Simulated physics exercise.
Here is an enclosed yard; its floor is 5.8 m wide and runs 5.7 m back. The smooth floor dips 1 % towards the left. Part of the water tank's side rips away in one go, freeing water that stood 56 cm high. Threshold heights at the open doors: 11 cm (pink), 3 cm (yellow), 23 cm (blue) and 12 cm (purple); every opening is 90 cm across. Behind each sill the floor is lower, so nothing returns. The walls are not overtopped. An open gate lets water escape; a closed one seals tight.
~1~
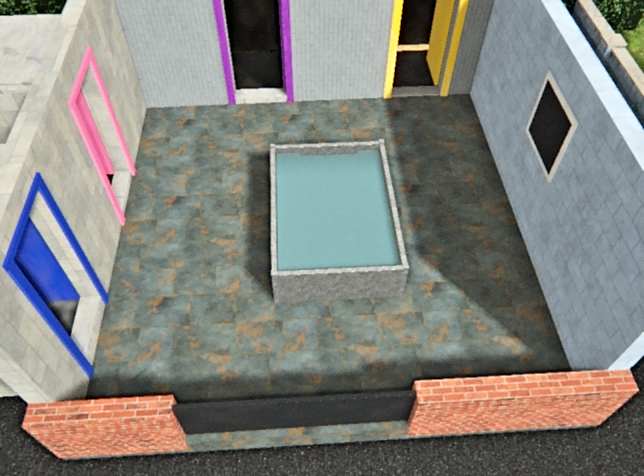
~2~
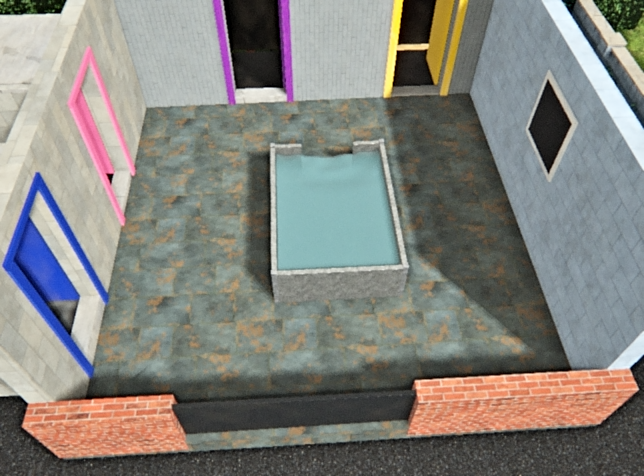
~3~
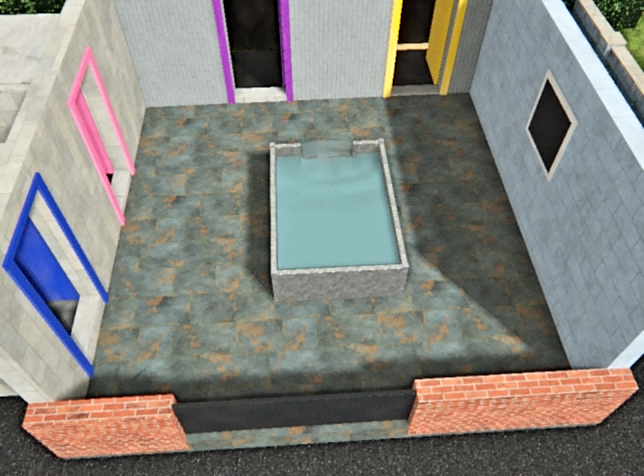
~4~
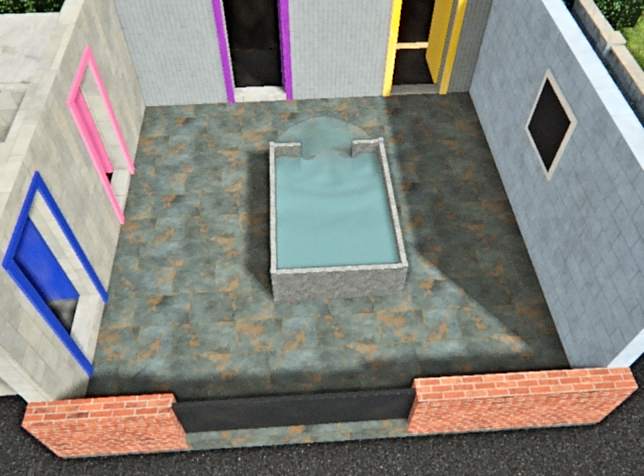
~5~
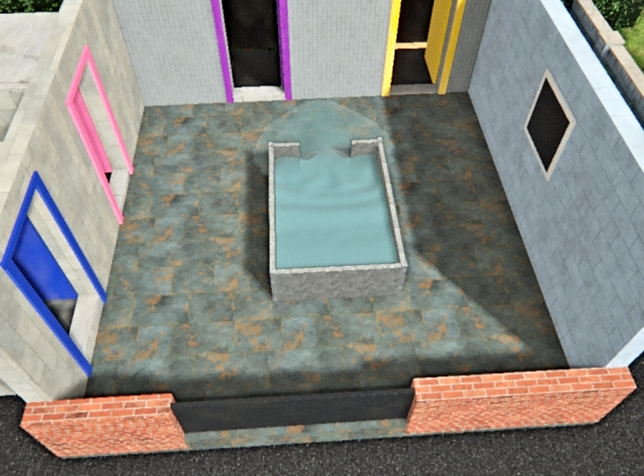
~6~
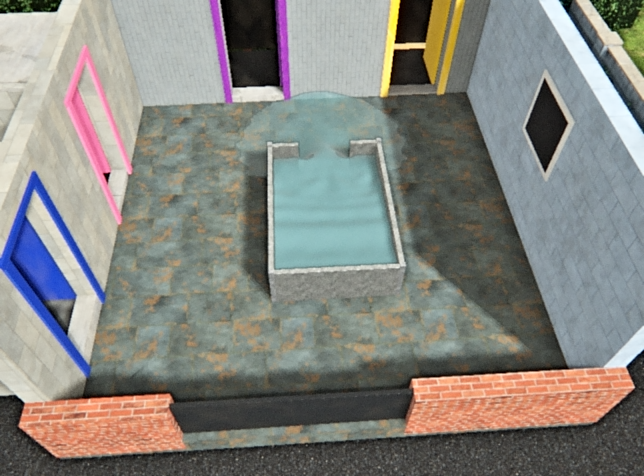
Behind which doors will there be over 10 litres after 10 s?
Within that time: At the pink door it stays under the limit; at the yellow door it goes over the limit; at the blue door it stays under the limit; at the purple door it goes over the limit.
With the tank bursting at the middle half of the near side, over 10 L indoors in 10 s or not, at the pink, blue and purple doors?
Against that limit: Pink not over, blue below, purple under.
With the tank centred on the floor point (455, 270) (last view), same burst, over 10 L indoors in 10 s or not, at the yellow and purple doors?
Against that limit: Yellow over, purple not over.
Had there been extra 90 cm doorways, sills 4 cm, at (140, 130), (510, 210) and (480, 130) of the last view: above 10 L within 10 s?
In turn: Above, under, past it.
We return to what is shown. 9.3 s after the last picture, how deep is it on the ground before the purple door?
About 6.0 cm.
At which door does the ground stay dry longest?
Last comes the blue one.
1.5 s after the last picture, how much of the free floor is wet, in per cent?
Near 25 per cent is wet.
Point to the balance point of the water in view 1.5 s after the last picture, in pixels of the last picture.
Near (323, 183).
Then, 0.7 s after the last picture water covers 20 % of the floor and is deepest (28 cm) near (325, 165); pink door not reached, yellow door 9 cm at the sill, 0 L in, blue door not reached, purple door 20 cm at the sill, 4 L in.
Then, 1.5 s after the last picture water covers 25 % of the floor and is deepest (30 cm) near (318, 100); pink door not reached, yellow door 10 cm at the sill, 17 L in, blue door not reached, purple door 20 cm at the sill, 24 L in.
Then, 2.8 s after the last picture water covers 40 % of the floor and is deepest (22 cm) near (142, 115); pink door 7 cm at the sill, 0 L in, yellow door 8 cm at the sill, 43 L in, blue door not reached, purple door 14 cm at the sill, 47 L in.
Then, 5.3 s after the last picture water covers 85 % of the floor and is deepest (16 cm) near (141, 122); pink door 8 cm at the sill, 0 L in, yellow door 8 cm at the sill, 80 L in, blue door 3 cm at the sill, 0 L in, purple door 10 cm at the sill, 53 L in.
Then, 9.3 s after the last picture water covers 100 % of the floor and is deepest (10 cm) near (311, 302); pink door 6 cm at the sill, 0 L in, yellow door 5 cm at the sill, 110 L in, blue door 7 cm at the sill, 0 L in, purple door 6 cm at the sill, 53 L in.
